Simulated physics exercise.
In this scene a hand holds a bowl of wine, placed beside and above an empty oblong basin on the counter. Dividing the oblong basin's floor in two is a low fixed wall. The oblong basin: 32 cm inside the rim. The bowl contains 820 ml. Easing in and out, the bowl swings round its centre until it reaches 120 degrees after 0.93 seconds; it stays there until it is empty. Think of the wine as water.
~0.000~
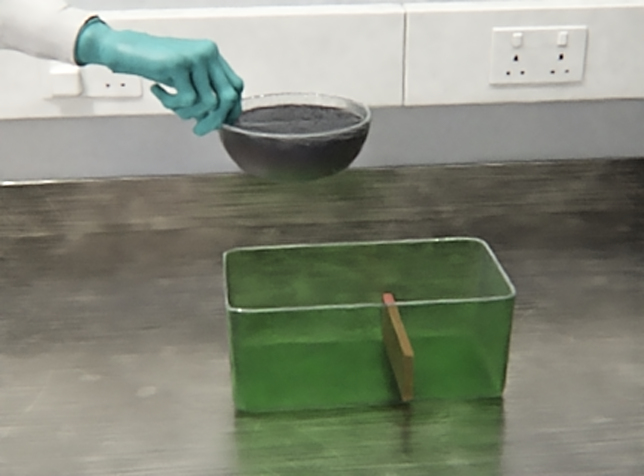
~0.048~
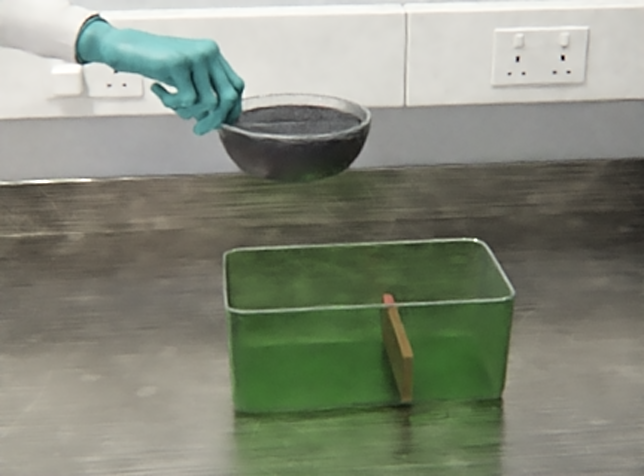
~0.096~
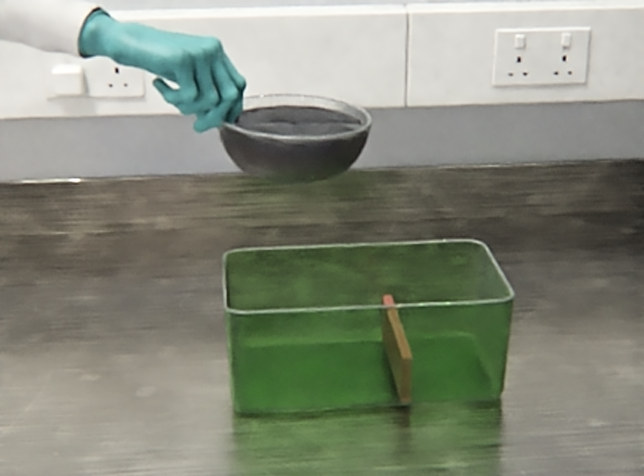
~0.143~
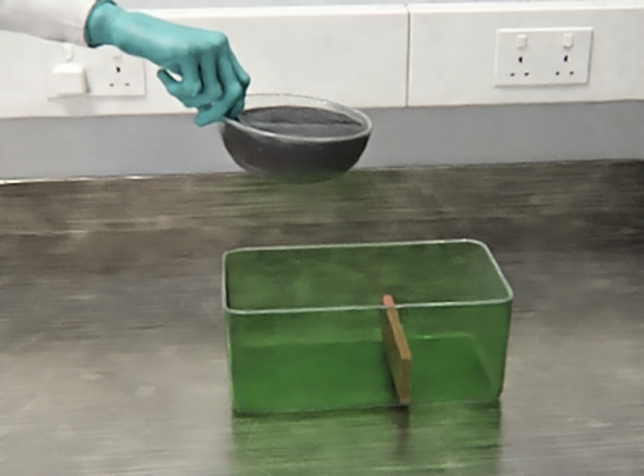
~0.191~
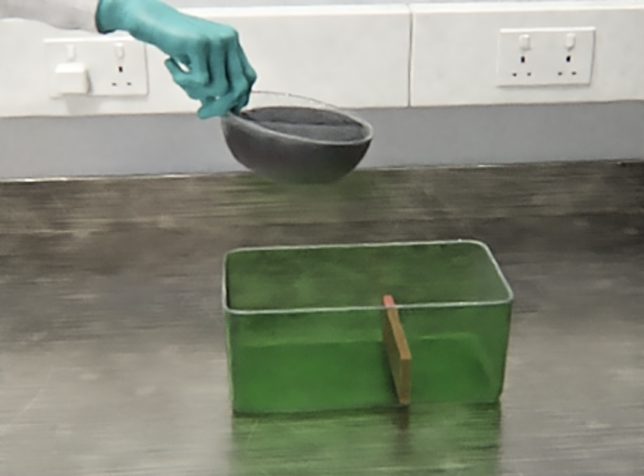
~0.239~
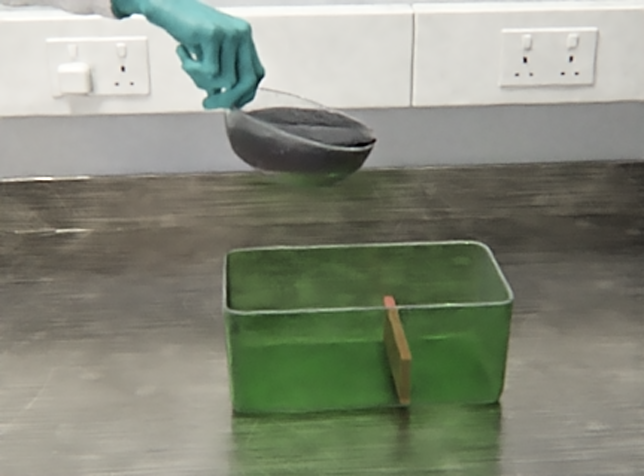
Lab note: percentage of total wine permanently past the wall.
Approx. 67 %.
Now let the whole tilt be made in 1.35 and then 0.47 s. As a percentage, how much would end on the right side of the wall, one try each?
Respectively 80 and 45 %.
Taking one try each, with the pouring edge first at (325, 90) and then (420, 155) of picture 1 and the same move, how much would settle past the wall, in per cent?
Roughly 35 per cent the first time and 85 per cent the second.
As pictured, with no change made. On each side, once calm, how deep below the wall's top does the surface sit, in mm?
The left side gives some 50 mm, the right side some 26 mm.
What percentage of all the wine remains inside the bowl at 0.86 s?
0 per cent or so.
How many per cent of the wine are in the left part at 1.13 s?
That share comes to around 32 in a hundred.
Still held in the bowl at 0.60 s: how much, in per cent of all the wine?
Close to 14 percent of the liquid remains at that time.
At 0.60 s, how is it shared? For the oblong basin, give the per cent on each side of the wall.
2 per cent left and 40 right, roughly.
After 0.60 s the tilt is 86° and 15 per cent is still to pour, 2 is left of the wall and 40 right of it.
After 0.86 s the tilt is 118° and 0 per cent is still to pour, 28 is left of the wall and 68 right of it.
After 1.13 s the tilt is 120° and 0 per cent is still to pour, 31 is left of the wall and 67 right of it.
After 1.43 s the tilt is 120° and 0 per cent is still to pour, 31 is left of the wall and 67 right of it.
In the end 31 per cent lies left of the wall, 67 right of it and 2 outside.
